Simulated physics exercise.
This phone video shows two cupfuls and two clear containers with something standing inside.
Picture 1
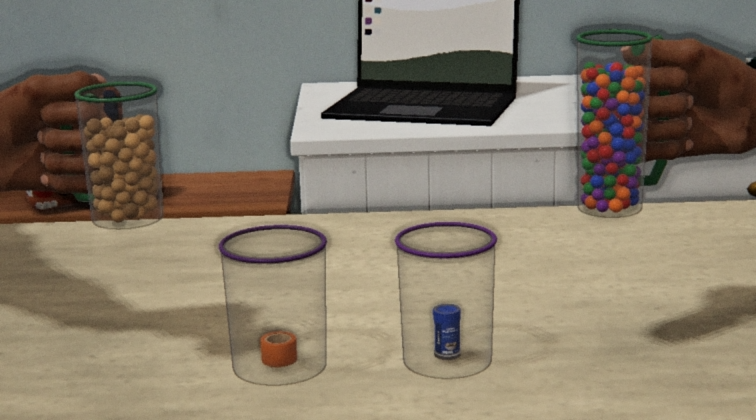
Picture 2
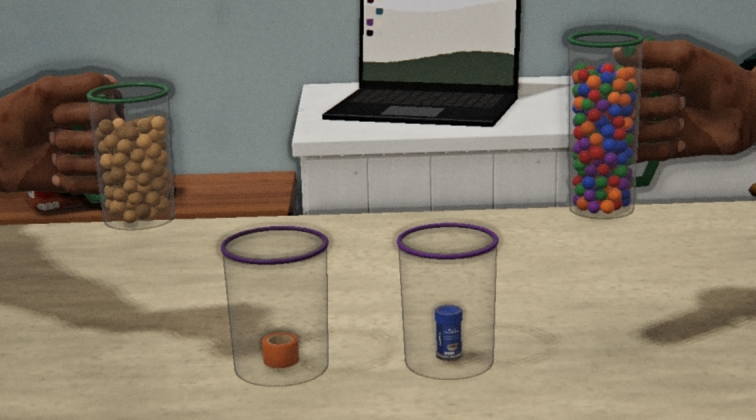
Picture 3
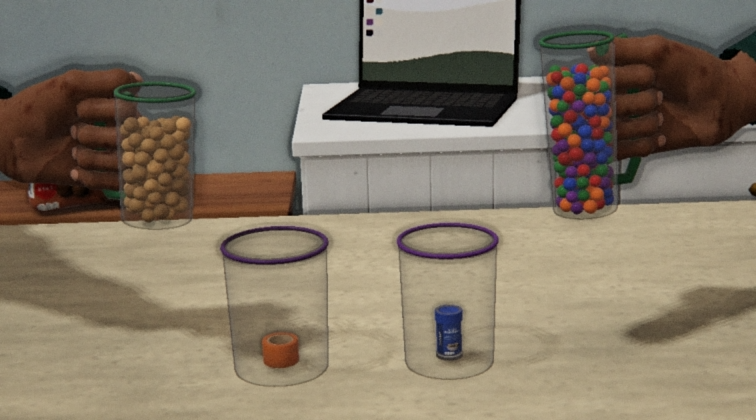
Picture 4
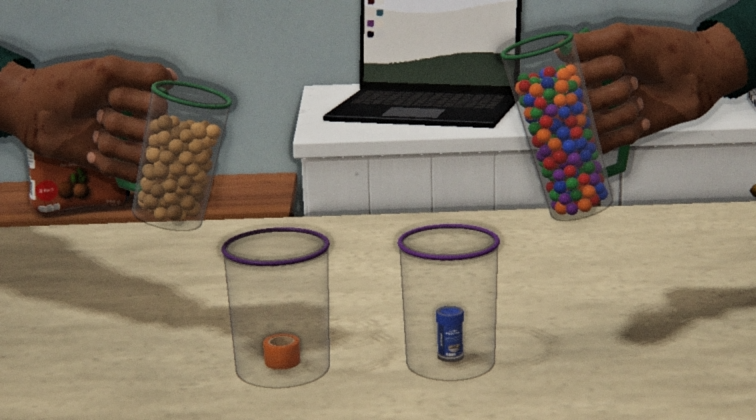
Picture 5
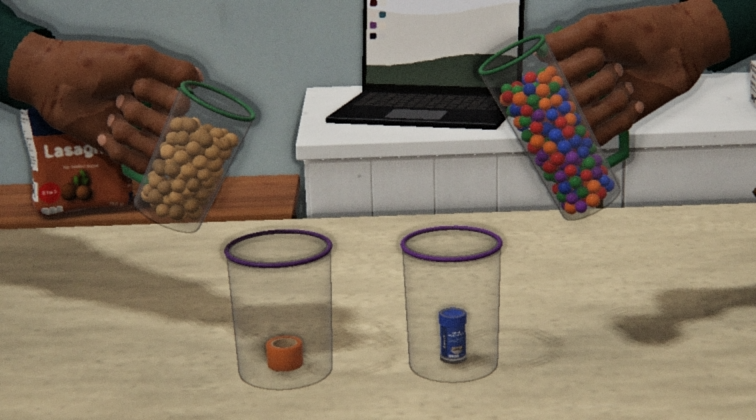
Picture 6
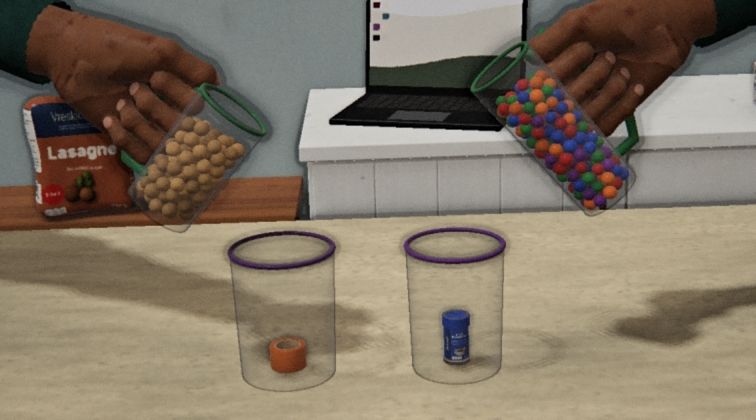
Two hands bring cups of wooden beads and colourful balls inward, tilting them toward each other.
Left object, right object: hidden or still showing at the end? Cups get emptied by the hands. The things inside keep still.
One by one: Left: Most likely it's totally obscured afterwards, right: Most likely it's totally obscured afterwards.
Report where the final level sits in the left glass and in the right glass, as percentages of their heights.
Left: Roughly 45 %, right: 60 %.
Then, 0.44 s on from there, left glass empty, all of its cupful still in the cup; right glass empty, all of its cupful still in the cup.
Then, 0.91 s on from there, left glass nearly empty, the bulk of its cupful still in the cup; right glass nearly empty, the bulk of its cupful still in the cup.
Then, 1.46 s on from there, left glass a third full, none of its cupful still in the cup; right glass half full, none of its cupful still in the cup.
In the end, left glass half full (surface near (286, 315)), nothing beside it; right glass two thirds full (surface near (456, 290)), nothing beside it; the left thing is covered; the right thing is covered.
